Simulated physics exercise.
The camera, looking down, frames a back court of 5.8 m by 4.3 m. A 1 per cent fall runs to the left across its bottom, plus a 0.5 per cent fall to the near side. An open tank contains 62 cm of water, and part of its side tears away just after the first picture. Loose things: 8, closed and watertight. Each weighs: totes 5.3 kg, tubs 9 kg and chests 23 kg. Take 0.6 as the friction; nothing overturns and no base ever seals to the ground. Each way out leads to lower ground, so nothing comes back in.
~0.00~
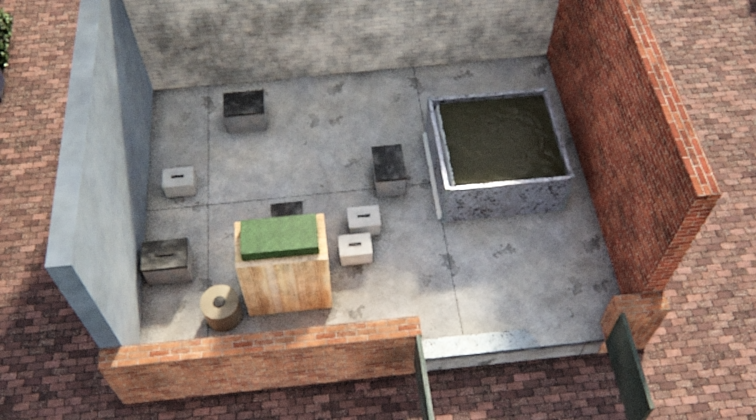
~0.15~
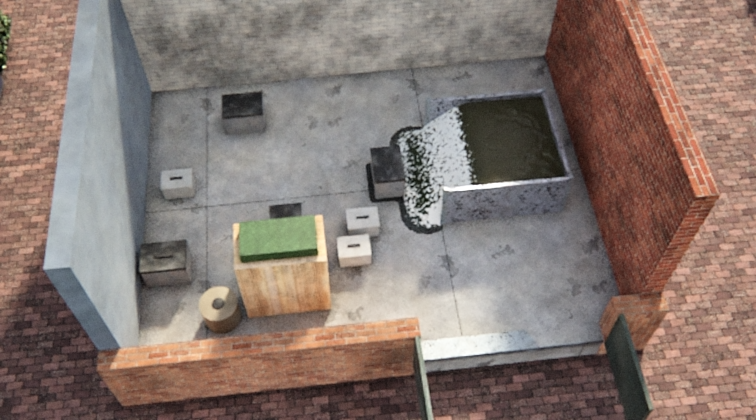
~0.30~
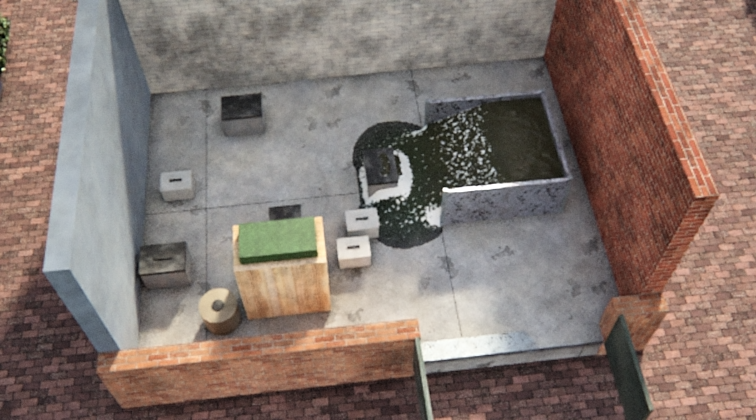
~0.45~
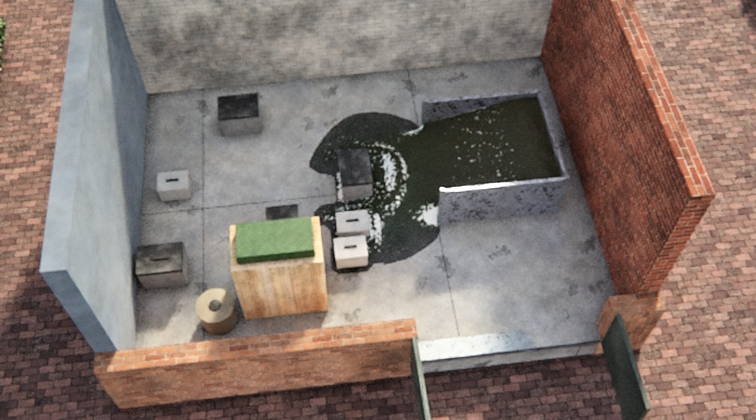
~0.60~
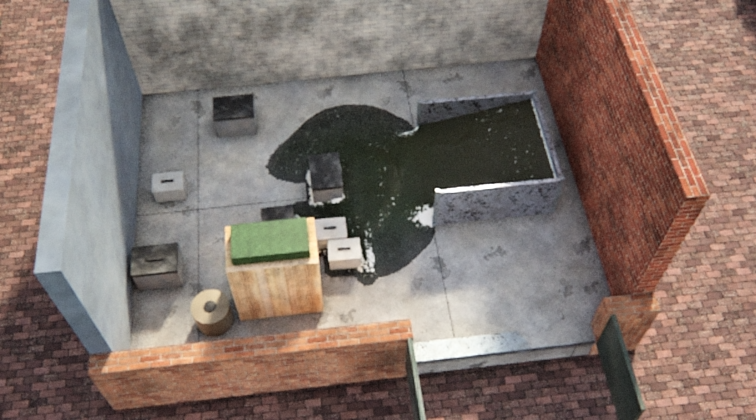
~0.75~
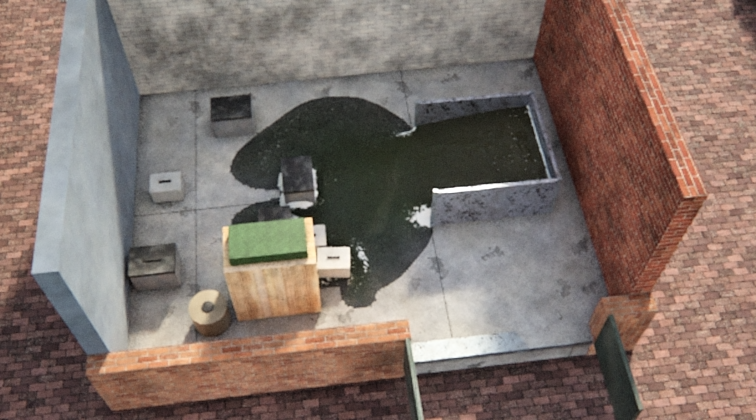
Dark water bursts from the left side of a square open tank in a walled grey courtyard, seen from high above with brick paving around it. Dark chests, small pale boxes, a round tan tub and a wooden planter topped with green stand to the left. White foam leads the widening pool, which pushes a dark chest and pale boxes leftward as the view shifts slightly.
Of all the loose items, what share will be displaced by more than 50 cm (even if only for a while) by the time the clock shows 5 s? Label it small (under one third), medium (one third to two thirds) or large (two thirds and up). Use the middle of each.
Large.
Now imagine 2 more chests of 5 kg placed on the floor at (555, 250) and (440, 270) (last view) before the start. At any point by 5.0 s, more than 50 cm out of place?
Within it, Within it.
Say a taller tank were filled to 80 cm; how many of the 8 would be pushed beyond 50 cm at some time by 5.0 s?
8.
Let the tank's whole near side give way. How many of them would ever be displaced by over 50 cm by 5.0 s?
Then the count would be 0.
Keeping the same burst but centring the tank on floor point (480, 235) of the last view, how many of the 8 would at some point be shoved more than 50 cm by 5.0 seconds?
That would give 5.
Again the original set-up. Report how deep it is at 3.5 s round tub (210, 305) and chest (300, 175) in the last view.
I'd estimate 9 cm for the first and 18 cm for the second.
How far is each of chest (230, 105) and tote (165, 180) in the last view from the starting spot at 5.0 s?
The first is off by 80 cm, the second by 40 cm.
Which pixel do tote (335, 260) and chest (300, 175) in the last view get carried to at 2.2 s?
I'd say close to (395, 310) and close to (174, 177).
After 1.1 s 2 of 8 are over 50 cm from their spots; 1 afloat.
After 2.2 s 5 of 8 are over 50 cm from their spots; 4 afloat.
After 3.5 s 7 of 8 are over 50 cm from their spots; 6 afloat.
After 5.0 s 7 of 8 are over 50 cm from their spots, and 8 have been at some point; 4 afloat.
